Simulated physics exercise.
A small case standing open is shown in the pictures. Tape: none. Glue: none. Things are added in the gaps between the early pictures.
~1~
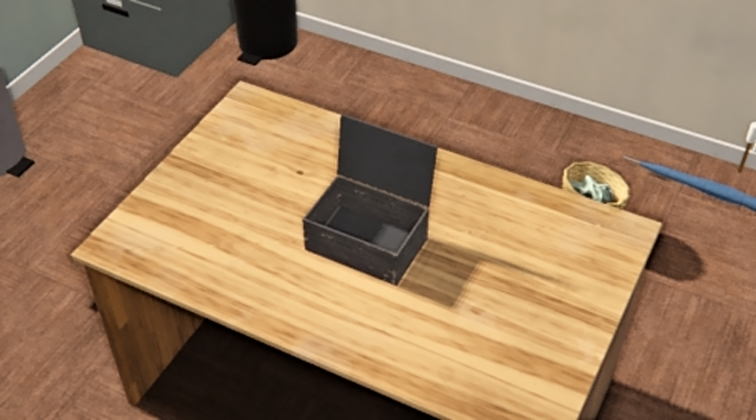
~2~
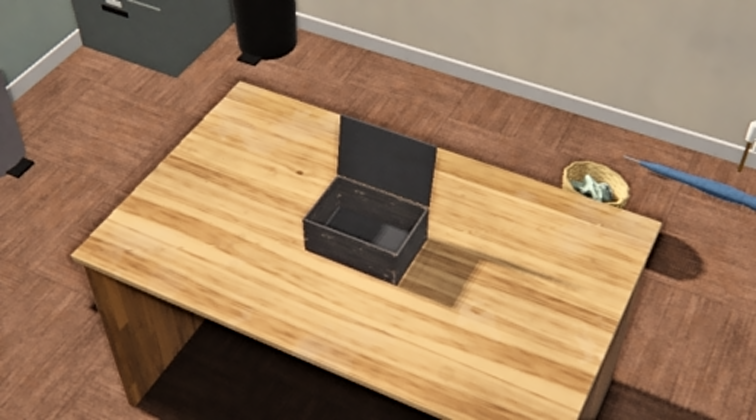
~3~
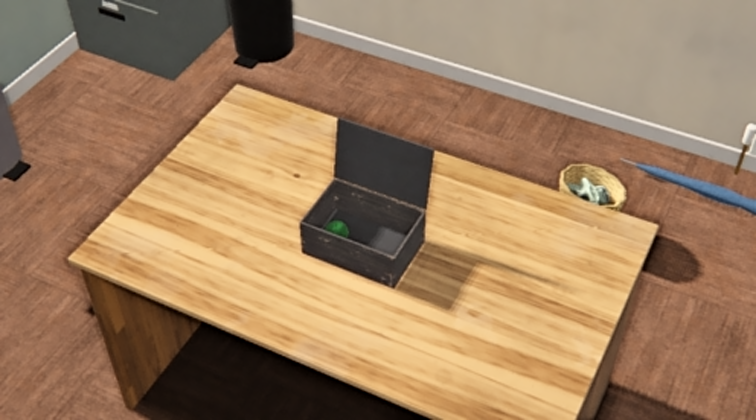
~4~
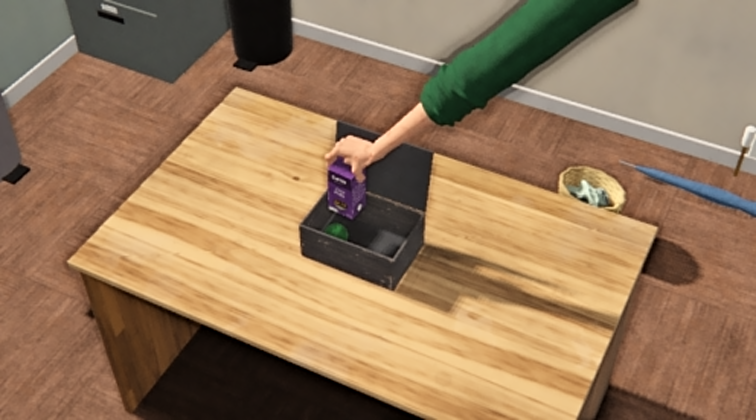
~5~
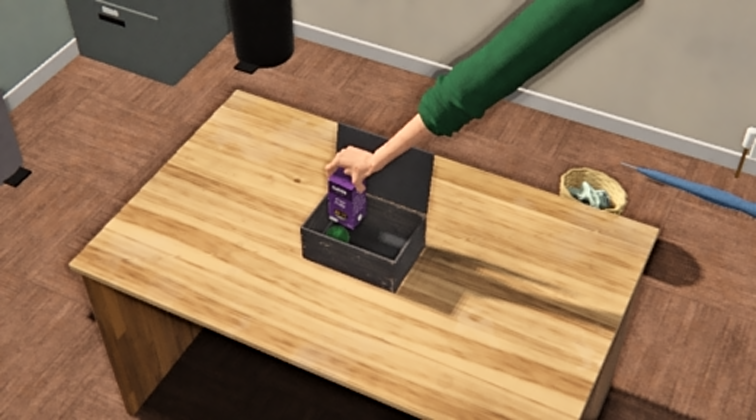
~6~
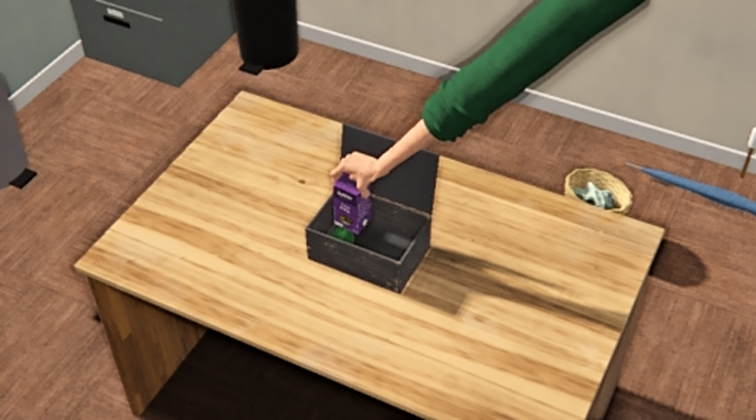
An arm in a green sleeve came in from the upper right, after a small green object had appeared in the open dark case, and lowered a purple carton inside, still holding it.
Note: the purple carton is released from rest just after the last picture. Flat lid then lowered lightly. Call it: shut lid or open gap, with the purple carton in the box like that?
Shut lid.
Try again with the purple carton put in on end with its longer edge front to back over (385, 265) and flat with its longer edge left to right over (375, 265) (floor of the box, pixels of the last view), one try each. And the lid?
With the first packing the lid is left gaping; with the second it lowers fully.
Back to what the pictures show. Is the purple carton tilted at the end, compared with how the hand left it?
Well, it ends up skewed.
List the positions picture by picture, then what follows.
The last thing is not in view yet, in the first frame.
The last thing is not in view yet, in the second frame.
The last thing is not in view yet, in the third frame.
On its way; purple carton (347, 187), in the fourth frame.
On its way; purple carton (347, 197), in the fifth frame.
Put in, still held; purple carton (352, 202), in the sixth frame.
Then, 0.40 s past the last view, purple carton rocked 60° from its first pose near (359, 222); green apple displaced about its own width.
Then, 1.10 s past the last view, lid starting down; purple carton on its side near (379, 248); green apple displaced about its own width.
Then, 1.70 s past the last view, lid 54° above the rim; purple carton on its side near (379, 248); green apple displaced a little.
Then, 2.20 s past the last view, lid 17° above the rim; purple carton on its side near (379, 248); green apple displaced a little.
Finally, lid shut; down or leaning hard in the box, purple carton; green apple still in place. Final places as the last picture's camera would see them, purple carton near (379, 248).
